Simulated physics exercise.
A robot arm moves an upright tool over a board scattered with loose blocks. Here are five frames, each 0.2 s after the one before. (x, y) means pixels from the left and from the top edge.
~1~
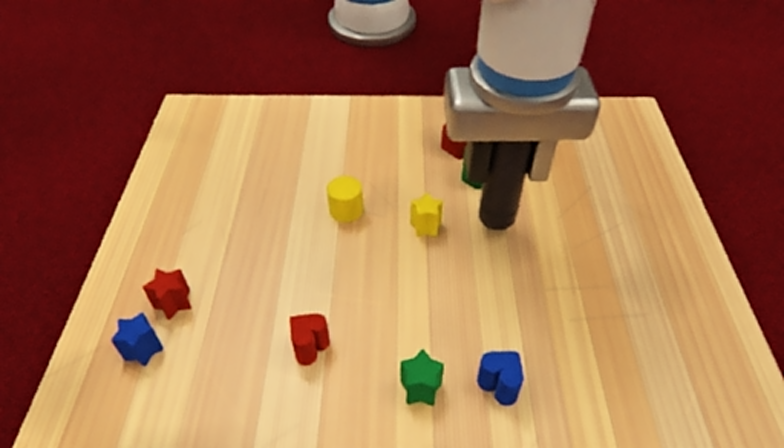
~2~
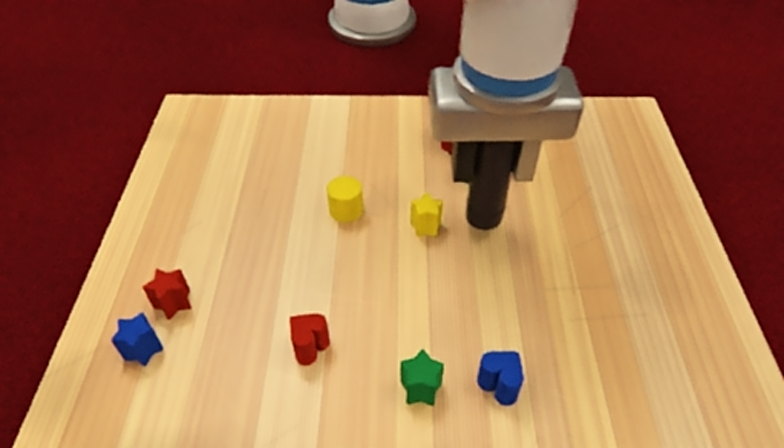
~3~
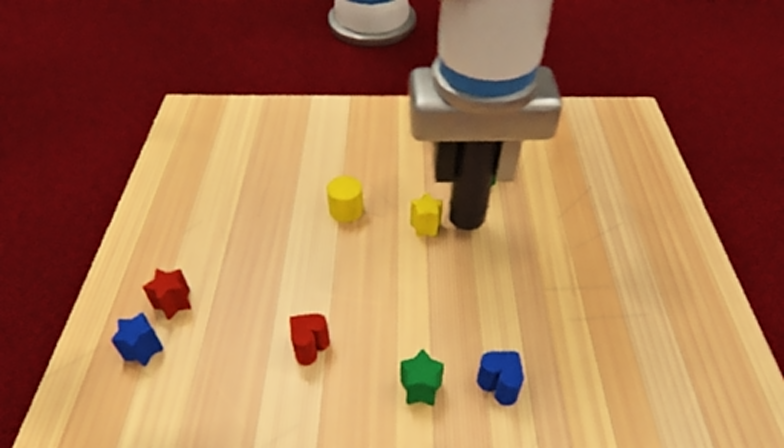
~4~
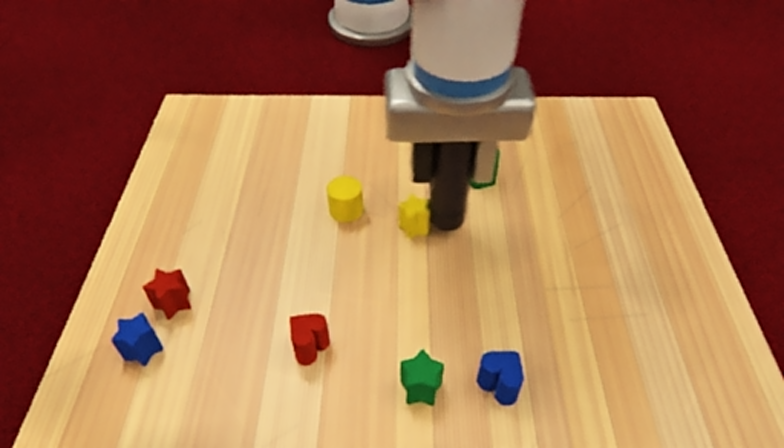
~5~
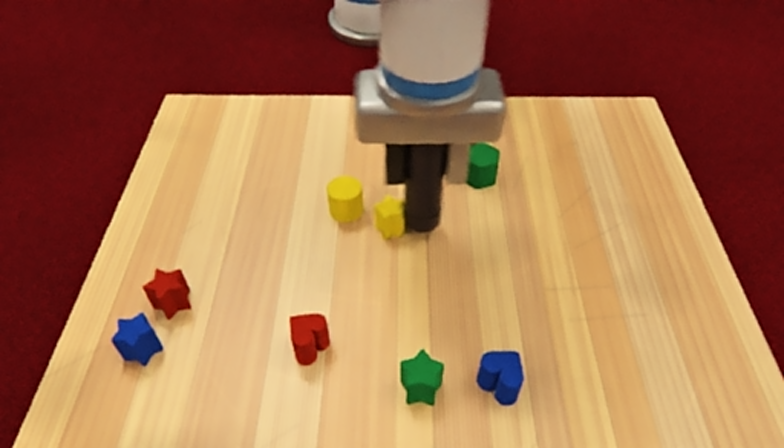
A robot arm holding a dark upright tool slides left across a pale wooden board on dark red cloth, seen from a fixed, raised viewpoint. A yellow cylinder and yellow star sit near the middle, red and blue stars at left, a red block, green star and blue heart nearer the viewer, with green and red blocks behind the arm. The tool meets the yellow star and pushes it left toward the still cylinder.
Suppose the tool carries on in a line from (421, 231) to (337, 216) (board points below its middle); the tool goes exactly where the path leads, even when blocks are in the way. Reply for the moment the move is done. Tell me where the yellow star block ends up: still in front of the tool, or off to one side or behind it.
I predict the tool still has it in front.
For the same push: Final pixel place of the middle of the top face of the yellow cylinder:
I predict (290, 171).
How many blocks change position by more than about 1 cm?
Two.
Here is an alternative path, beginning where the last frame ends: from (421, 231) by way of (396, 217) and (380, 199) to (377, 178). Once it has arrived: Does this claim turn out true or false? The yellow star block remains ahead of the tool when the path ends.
False.
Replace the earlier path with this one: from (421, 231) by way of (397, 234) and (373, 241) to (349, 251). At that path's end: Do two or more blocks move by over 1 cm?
Final answer: No.
What follows on the original path. Halfway along, tool (378, 212); yellow cylinder (326, 183); yellow star block (346, 198).
At the end, tool (336, 205); yellow cylinder (290, 171); yellow star block (304, 192).
